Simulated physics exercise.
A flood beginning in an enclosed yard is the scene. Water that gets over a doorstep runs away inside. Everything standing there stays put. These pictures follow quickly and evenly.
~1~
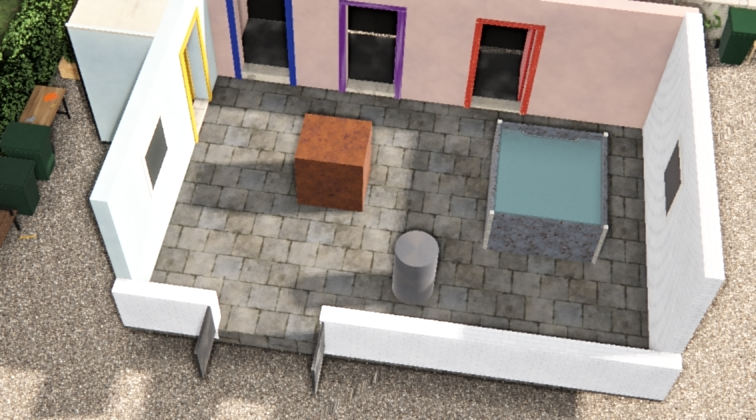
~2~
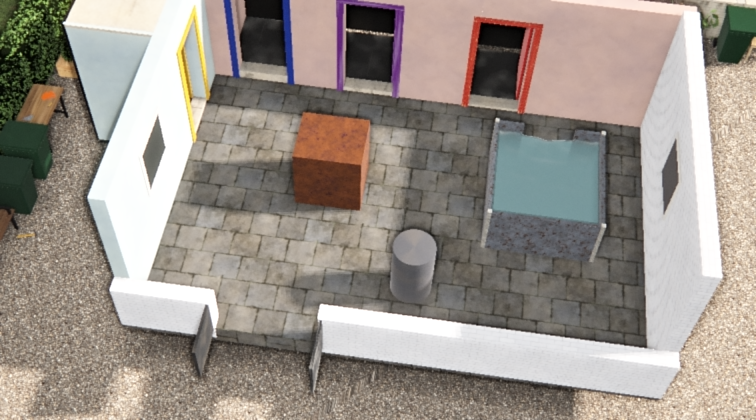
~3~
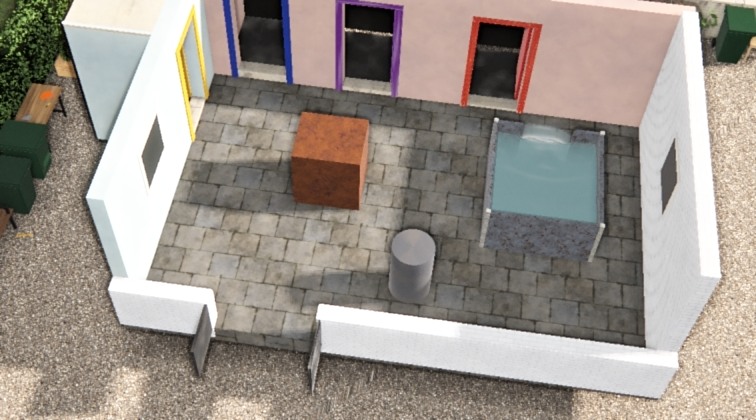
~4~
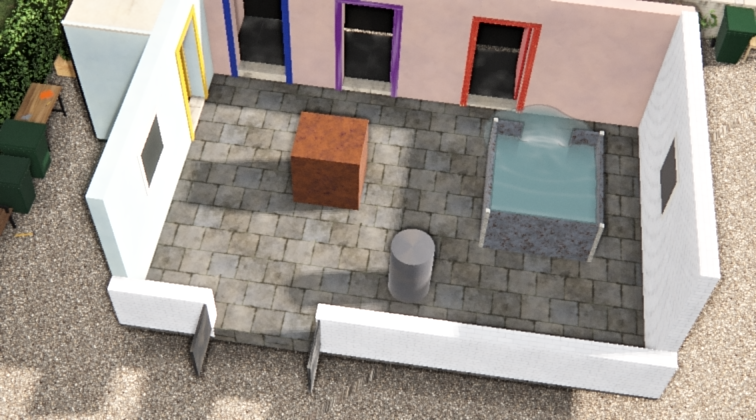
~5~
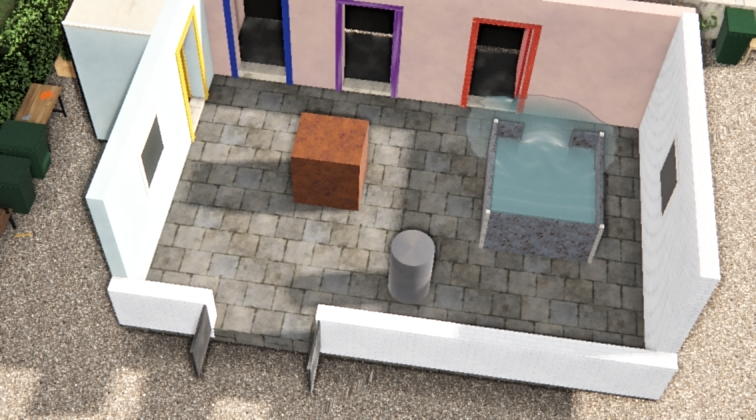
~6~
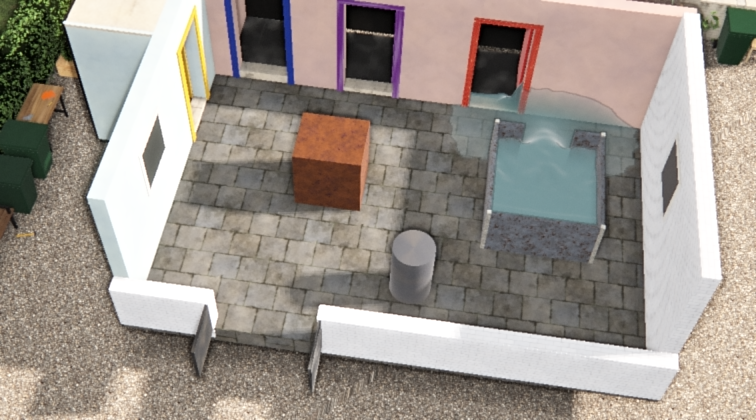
The clip opens on a walled yard with a rusty brown block, a grey cylinder and a stone-sided tank of still water. A gap appears in the tank's far side and water pours out through it, spreading in a thin sheet across the paving and along the foot of the pink wall.
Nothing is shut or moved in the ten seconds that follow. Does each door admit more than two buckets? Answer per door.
The blue door: It does not; the purple door: It does not; the red door: It does; the yellow door: It does.
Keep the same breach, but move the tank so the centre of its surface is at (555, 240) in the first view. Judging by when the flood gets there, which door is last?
Answer - the yellow one.
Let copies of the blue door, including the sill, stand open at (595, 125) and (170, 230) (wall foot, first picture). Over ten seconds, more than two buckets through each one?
The first new door crosses the line, and the second stays below the line.
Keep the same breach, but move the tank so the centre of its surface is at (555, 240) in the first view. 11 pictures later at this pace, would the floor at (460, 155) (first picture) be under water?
Submerged.
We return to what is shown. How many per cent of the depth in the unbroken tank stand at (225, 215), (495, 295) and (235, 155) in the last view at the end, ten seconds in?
Around 10, 4 and 4 percent, in that order.
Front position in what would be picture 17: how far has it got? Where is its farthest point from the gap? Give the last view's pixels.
Front's tip: Near (263, 85).
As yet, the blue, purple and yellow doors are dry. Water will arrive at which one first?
Answer: The one in purple.
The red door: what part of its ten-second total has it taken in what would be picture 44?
Roughly 90 %.
A moment on, water covers 10 % of the floor; the blue door not reached, the purple door wet at the sill, nothing in, the red door far over two buckets in, the yellow door not reached.
Next, water covers 30 % of the floor; the blue door wet at the sill, nothing in, the purple door wet at the sill, nothing in, the red door far over two buckets in, the yellow door not reached.
Then, water covers 50 % of the floor; the blue door wet at the sill, nothing in, the purple door wet at the sill, nothing in, the red door far over two buckets in, the yellow door under two buckets in.
Later, water covers 80 % of the floor; the blue door wet at the sill, nothing in, the purple door wet at the sill, nothing in, the red door far over two buckets in, the yellow door over two buckets in.
In the end, water covers 95 % of the floor; the blue door wet at the sill, nothing in, the purple door wet at the sill, nothing in, the red door far over two buckets in, the yellow door over two buckets in.
